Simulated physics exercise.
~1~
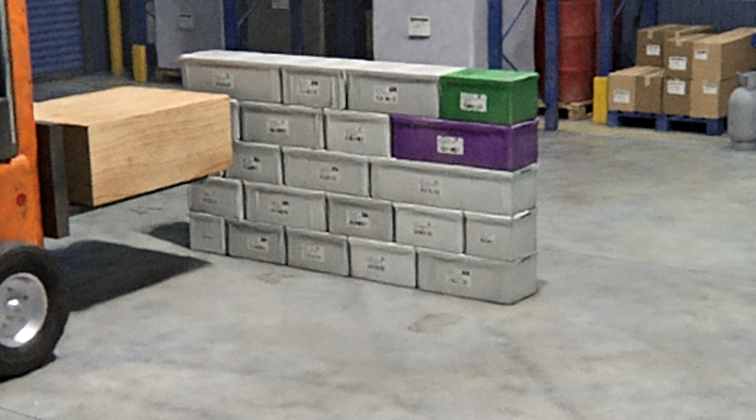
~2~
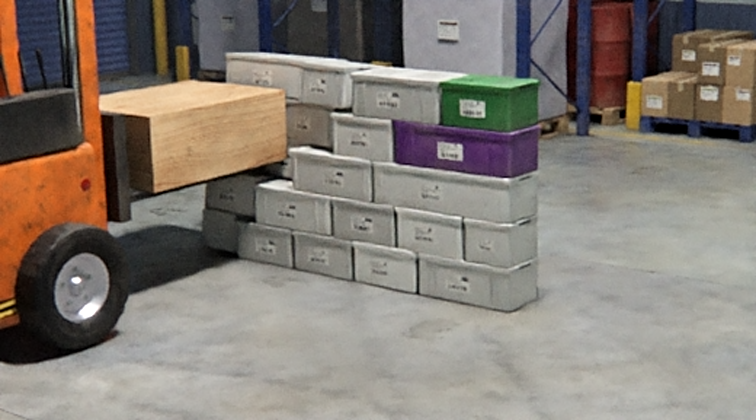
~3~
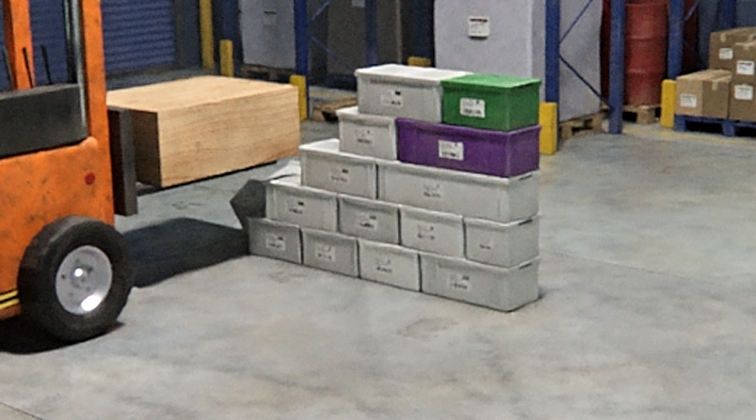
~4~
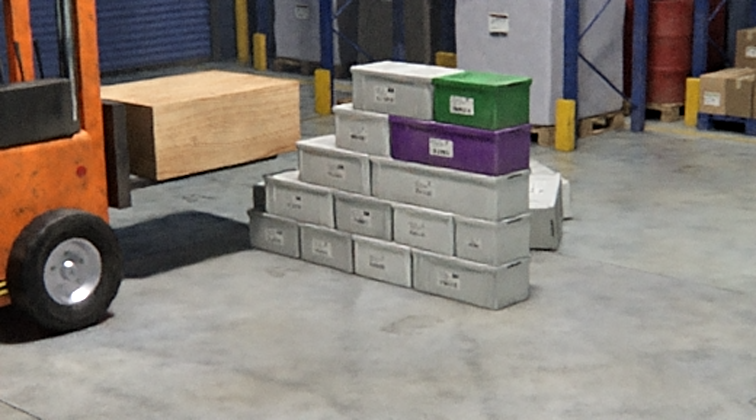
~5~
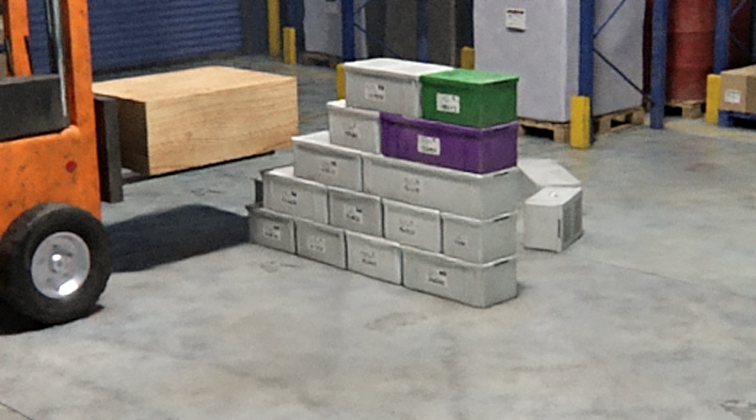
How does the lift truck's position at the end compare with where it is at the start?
At the start the lift truck is only partly in view at the left edge, and by the end it stands farther to the right, with more of its body and its whole front wheel showing.
